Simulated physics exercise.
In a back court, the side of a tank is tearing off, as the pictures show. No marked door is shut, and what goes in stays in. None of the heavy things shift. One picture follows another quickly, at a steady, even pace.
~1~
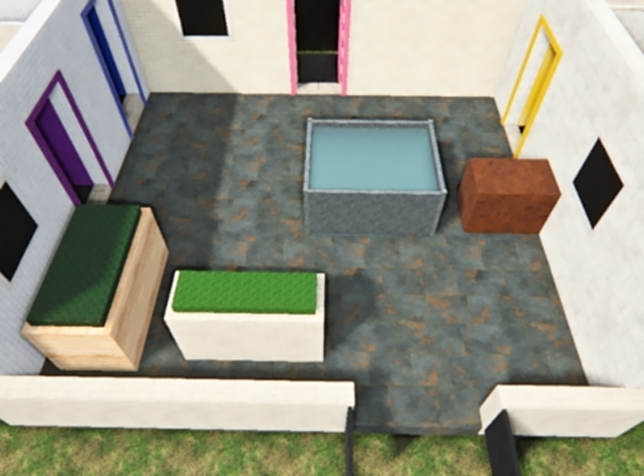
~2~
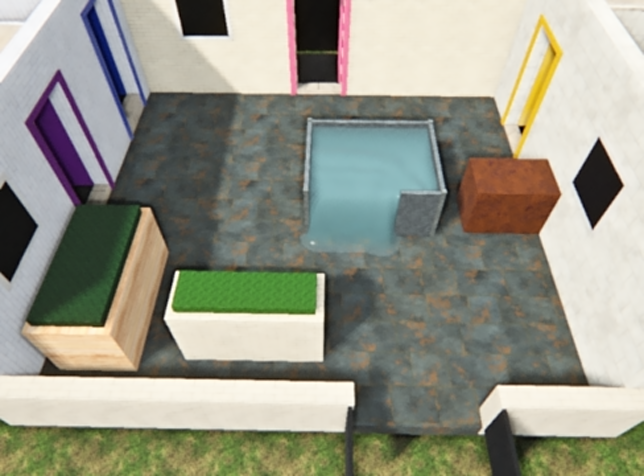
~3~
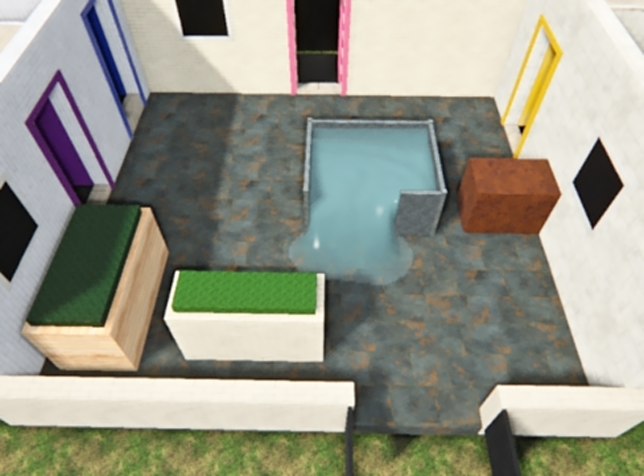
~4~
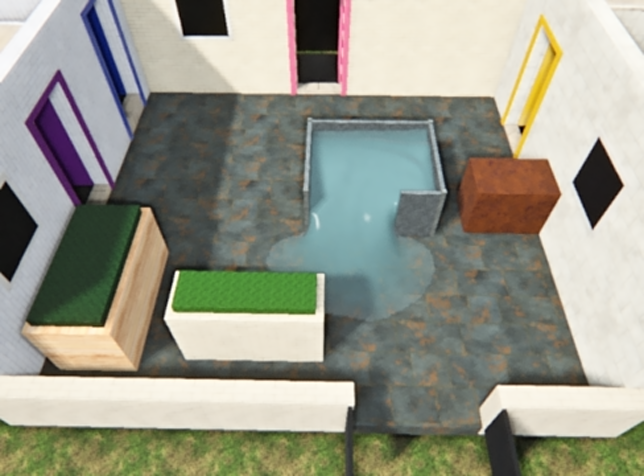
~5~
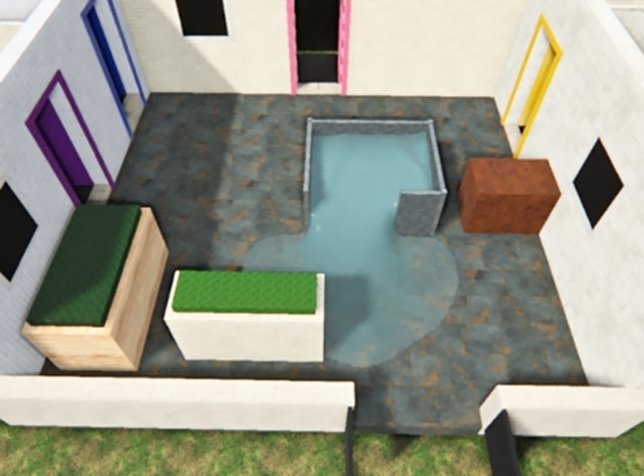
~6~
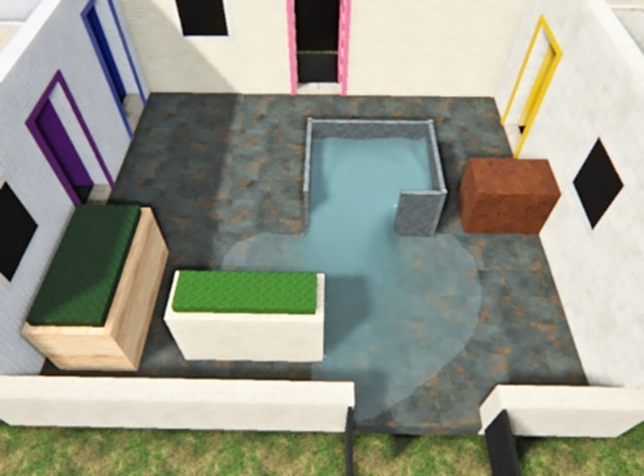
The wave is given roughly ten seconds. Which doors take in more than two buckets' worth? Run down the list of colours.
As I see it, the purple door stays at or under the cap there, the blue door stays at or under the cap there, the yellow door stays at or under the cap there, the pink door stays at or under the cap there.
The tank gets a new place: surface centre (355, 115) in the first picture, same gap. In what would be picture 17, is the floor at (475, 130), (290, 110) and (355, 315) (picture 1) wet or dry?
Readings in order: No flood; no flood; flood.
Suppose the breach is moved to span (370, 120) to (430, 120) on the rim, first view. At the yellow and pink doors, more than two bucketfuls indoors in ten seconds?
In brief, the yellow door goes past the mark; the pink door goes past the mark.
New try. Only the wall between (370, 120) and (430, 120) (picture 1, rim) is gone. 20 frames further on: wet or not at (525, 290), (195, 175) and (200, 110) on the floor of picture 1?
One after the other: Dry, wet, covered.
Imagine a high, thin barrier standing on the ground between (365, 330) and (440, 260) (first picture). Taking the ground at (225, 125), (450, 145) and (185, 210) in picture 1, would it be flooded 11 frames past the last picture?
Taking the points in order, they are high and dry, high and dry and inundated.
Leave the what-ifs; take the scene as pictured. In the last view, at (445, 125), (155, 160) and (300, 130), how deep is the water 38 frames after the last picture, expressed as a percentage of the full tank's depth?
I'd put them at close to 0 per cent, then 4 per cent, then 2 per cent.
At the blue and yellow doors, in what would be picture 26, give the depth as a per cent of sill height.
The first sits near 10 in a hundred and the second near 0 in a hundred.
A moment on, water covers 25 % of the floor; the purple door not reached, the blue door not reached, the yellow door not reached, the pink door not reached.
Next, water covers 35 % of the floor; the purple door not reached, the blue door not reached, the yellow door not reached, the pink door not reached.
Then, water covers 60 % of the floor; the purple door wet at the sill, nothing in, the blue door wet at the sill, nothing in, the yellow door not reached, the pink door not reached.
Later, water covers 75 % of the floor; the purple door wet at the sill, nothing in, the blue door wet at the sill, nothing in, the yellow door not reached, the pink door wet at the sill, nothing in.
In the end, water covers 90 % of the floor; the purple door wet at the sill, nothing in, the blue door wet at the sill, nothing in, the yellow door not reached, the pink door wet at the sill, nothing in.
